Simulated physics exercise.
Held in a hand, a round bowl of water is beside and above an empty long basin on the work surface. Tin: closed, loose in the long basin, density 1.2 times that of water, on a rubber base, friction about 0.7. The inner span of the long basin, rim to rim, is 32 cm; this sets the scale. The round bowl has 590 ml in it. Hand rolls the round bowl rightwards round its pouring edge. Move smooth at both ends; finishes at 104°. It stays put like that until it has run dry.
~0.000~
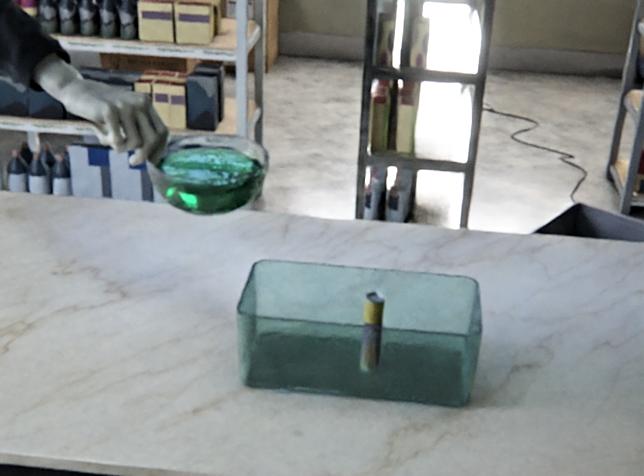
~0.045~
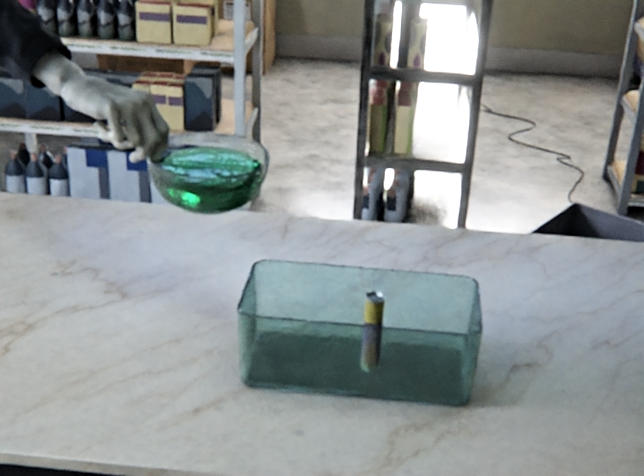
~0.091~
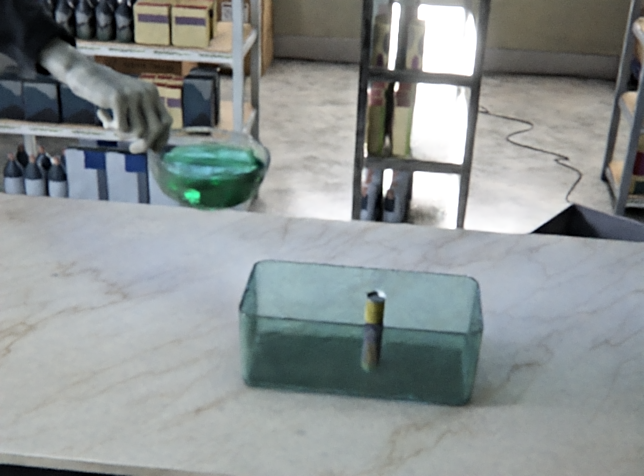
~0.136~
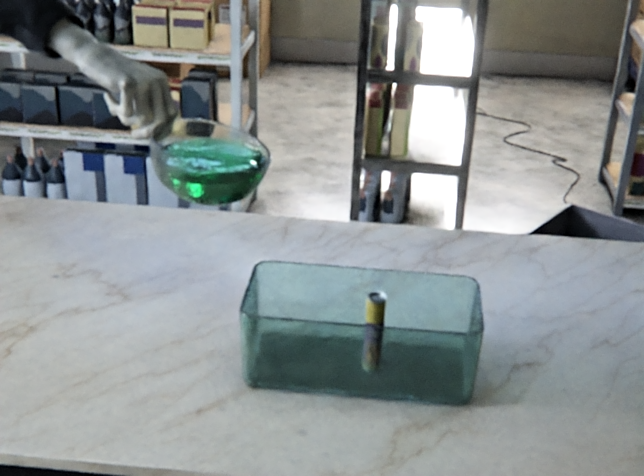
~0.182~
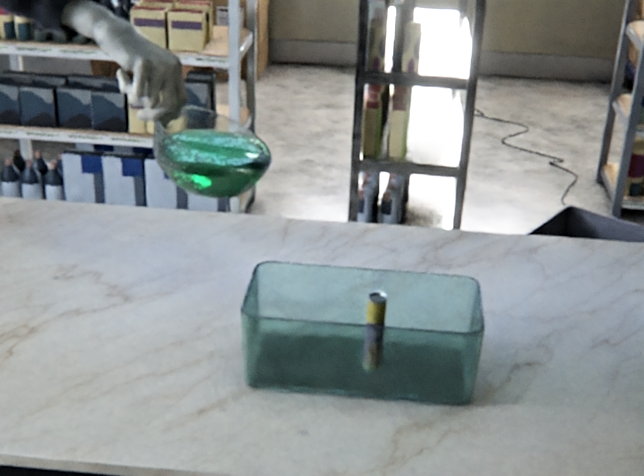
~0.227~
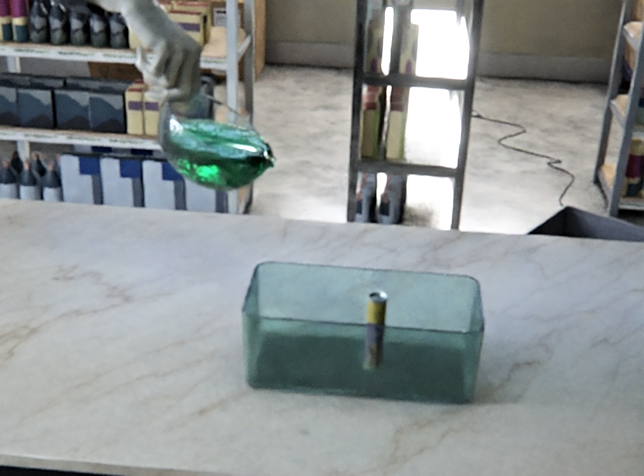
In a storeroom, a hand tilting a round glass bowl of green liquid rightwards beside a long basin holding a small upright tin.
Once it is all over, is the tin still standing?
No.
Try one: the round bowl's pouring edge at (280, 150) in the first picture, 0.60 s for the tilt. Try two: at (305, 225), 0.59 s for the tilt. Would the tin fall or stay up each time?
Try 1: Still standing; try 2: Still standing.
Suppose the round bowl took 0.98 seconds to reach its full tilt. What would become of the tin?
The tin tips over.
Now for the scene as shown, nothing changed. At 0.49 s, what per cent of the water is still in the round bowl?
Roughly 20 per cent.
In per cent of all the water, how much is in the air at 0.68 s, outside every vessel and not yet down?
Near 12 percent.
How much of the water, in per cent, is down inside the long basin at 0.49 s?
Near 5 in a hundred.
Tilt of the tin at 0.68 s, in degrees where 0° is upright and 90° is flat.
The lean is some 10° away from upright.
After 0.49 s the tilt is 96° and 20 per cent is still to pour; the tin stands where it began.
After 0.68 s the tilt is 104° and 0 per cent is still to pour; the tin leans 11°.
After 0.87 s the tilt is 104° and 0 per cent is still to pour; the tin lies on its side.
After 1.09 s the tilt is 104° and 0 per cent is still to pour; the tin lies on its side.
In the end the tin lies on its side.
